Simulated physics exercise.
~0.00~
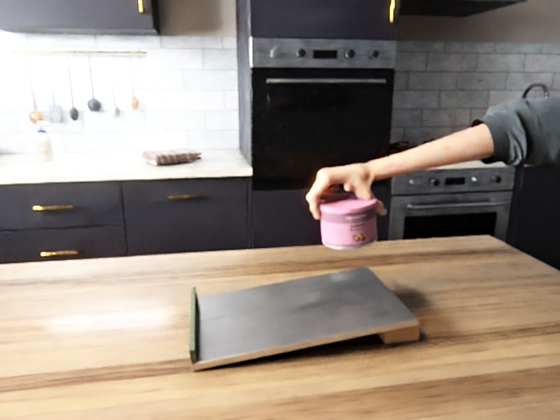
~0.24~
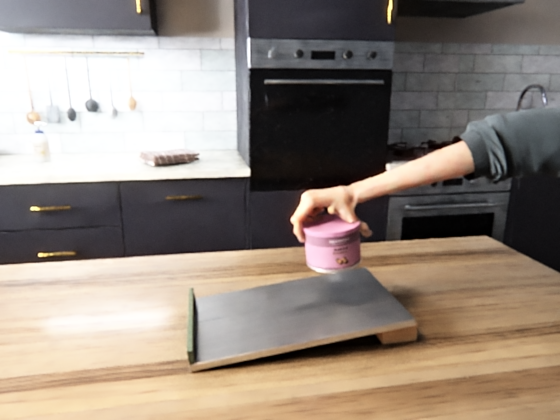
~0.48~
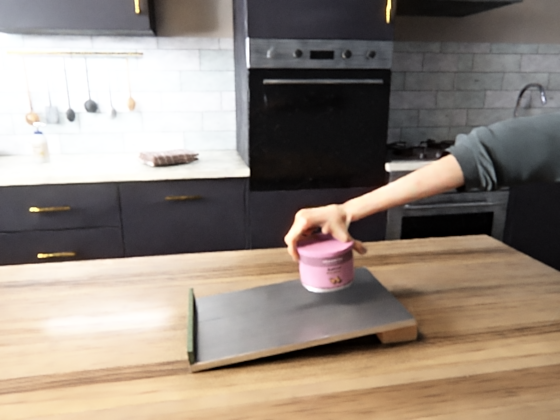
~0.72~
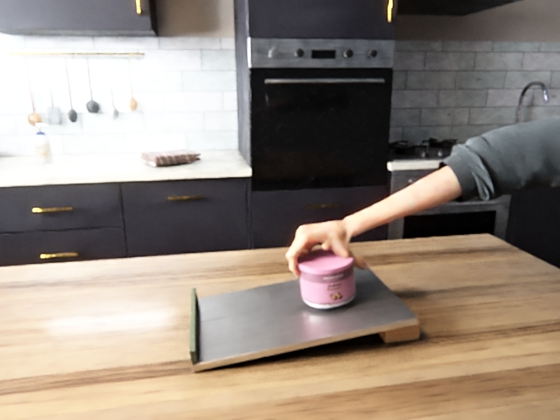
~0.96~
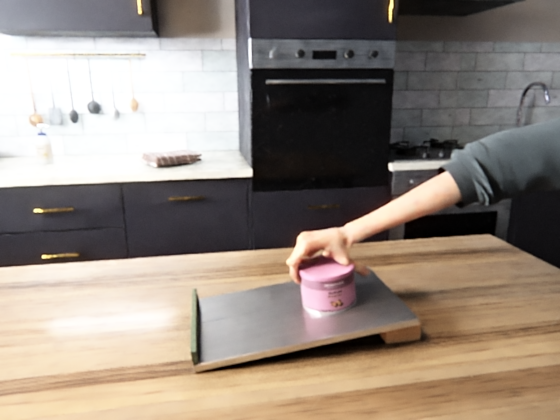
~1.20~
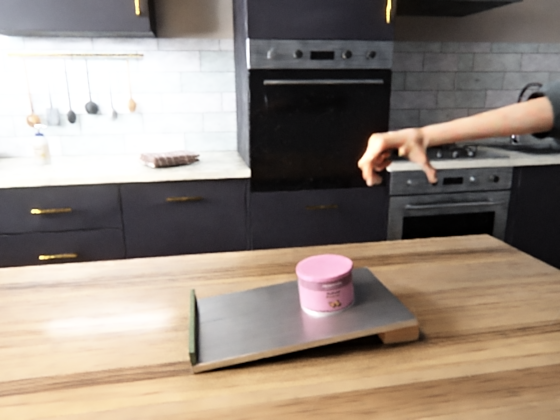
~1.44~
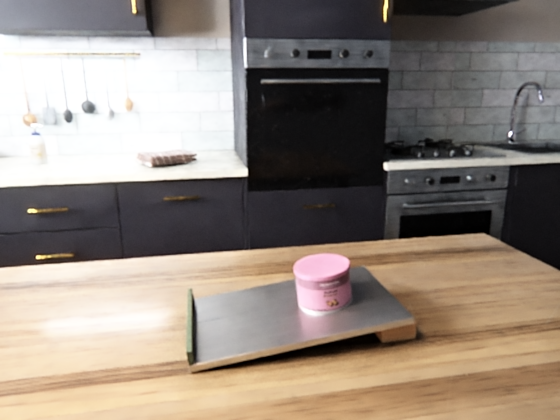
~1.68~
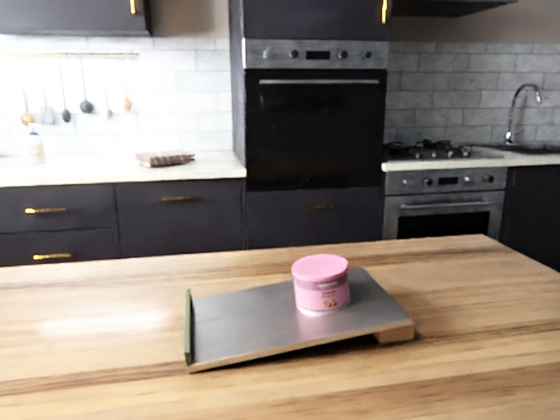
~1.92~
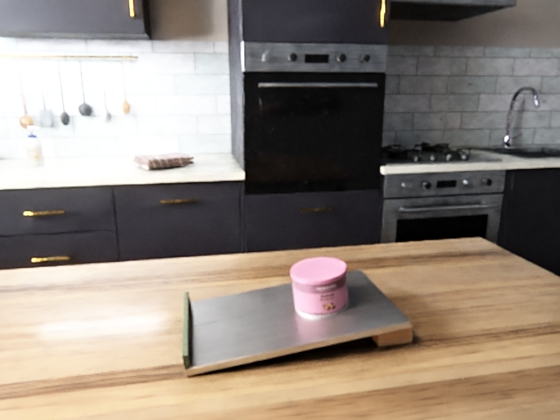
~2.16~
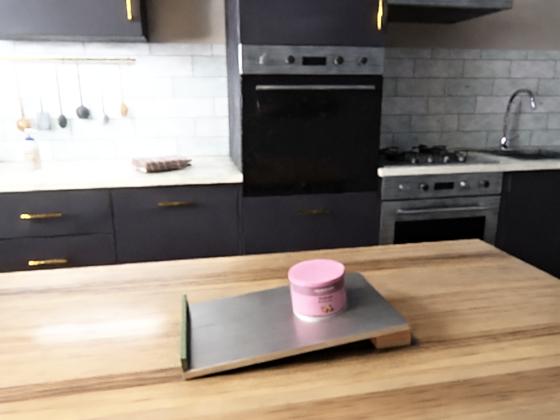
Pink tub being lowered by a hand onto a sloping board on a kitchen counter, then staying put after the hand withdraws.
